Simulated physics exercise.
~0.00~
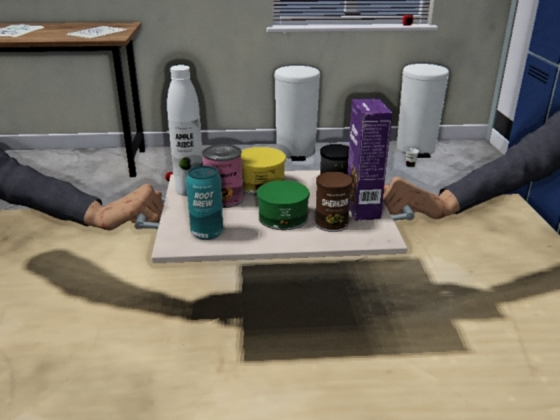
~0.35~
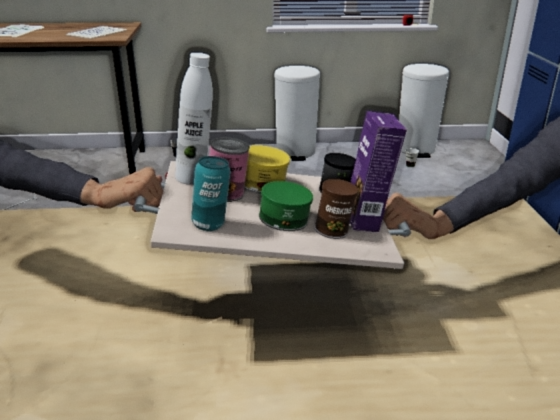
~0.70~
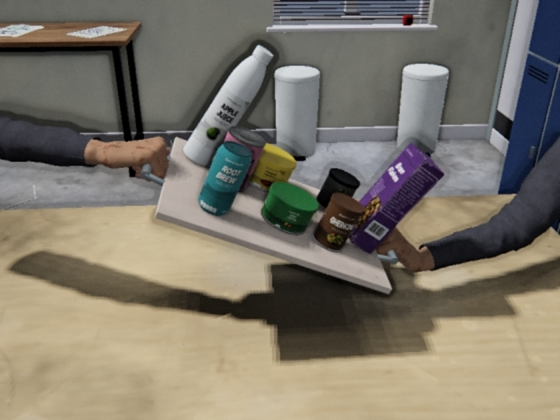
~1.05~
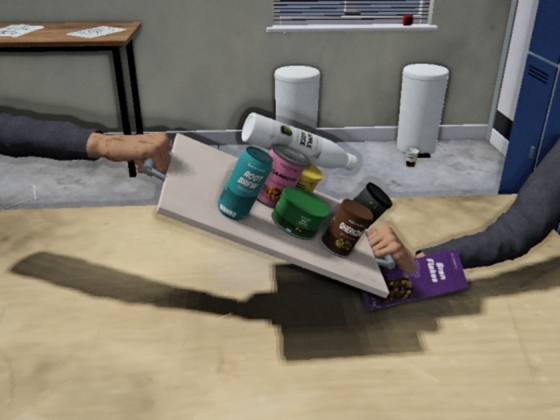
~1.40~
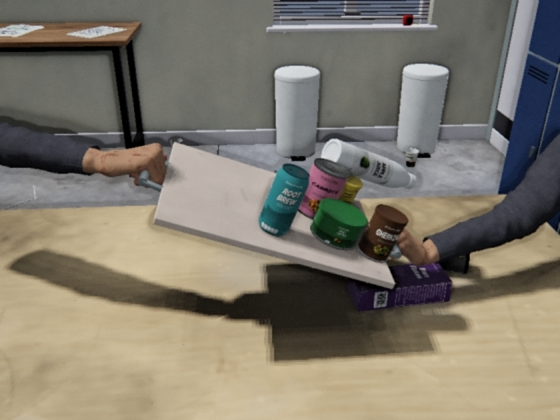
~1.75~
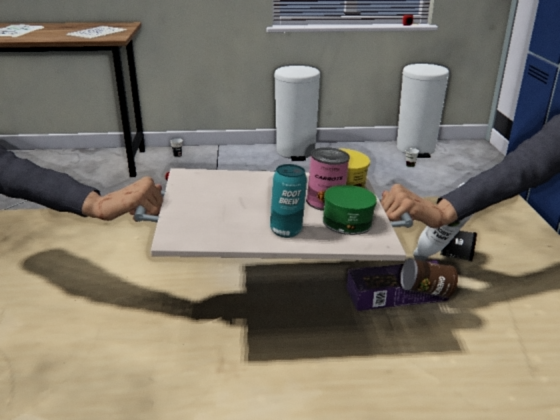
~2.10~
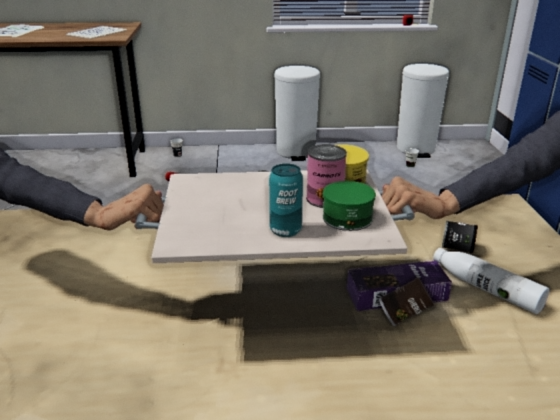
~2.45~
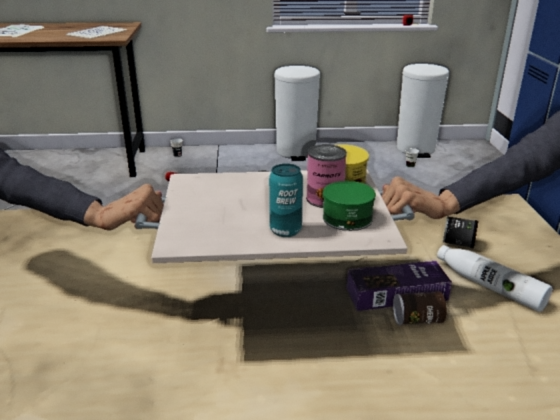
Two hands hold a pale rimless tray above a light wooden table, seen from the front in a room with white bins and a blue locker. On it stand a tall white bottle at left, turquoise, pink, yellow and green containers, dark tins, and a purple carton at right. The right hand lowers its side steeply, and the items lean and slide right. The carton topples off first, then the black tin, white bottle and brown tin follow. The hands level the tray, leaving four containers upright toward its right, while the fallen things lie on the table.
